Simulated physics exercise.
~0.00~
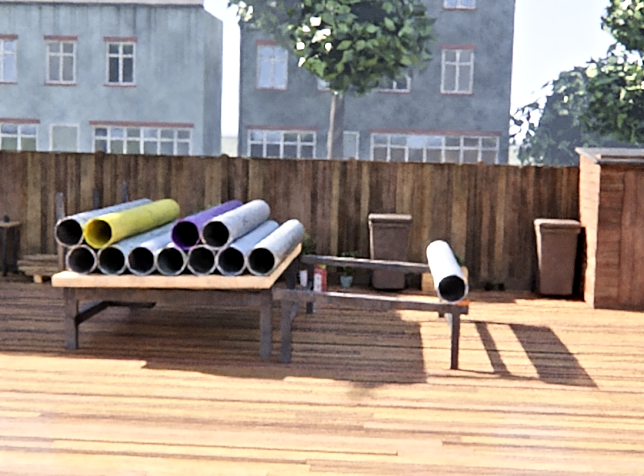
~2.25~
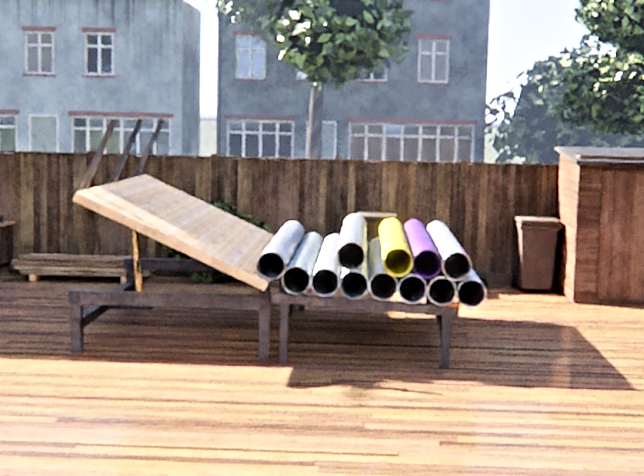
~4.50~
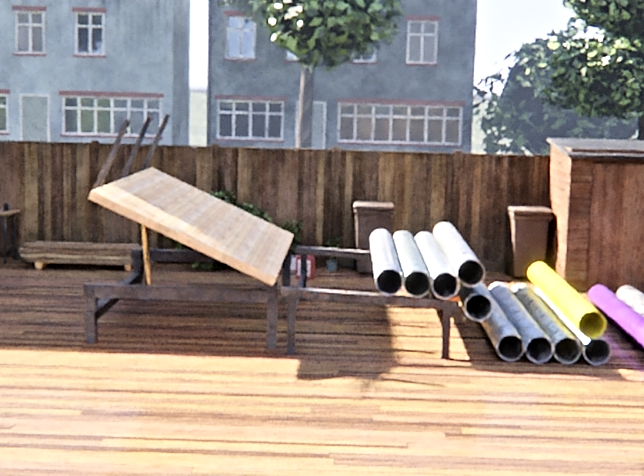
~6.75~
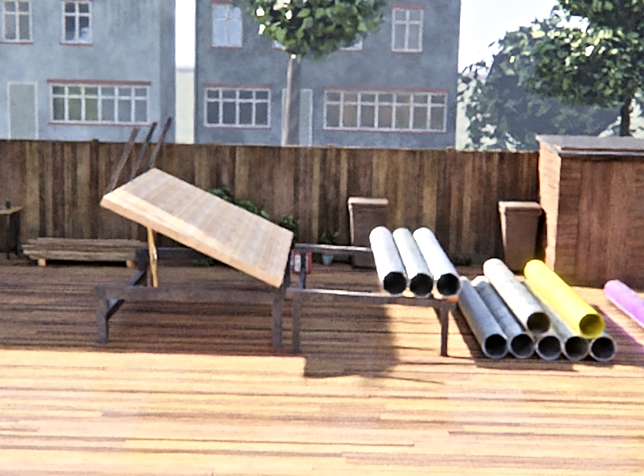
In this clip, a wooden table tilts up at its left side, sending a stack of hollow pipes rolling right across a low rack; most, including the purple and yellow ones, drop off the far end onto the ground, while three grey pipes remain on the rack.
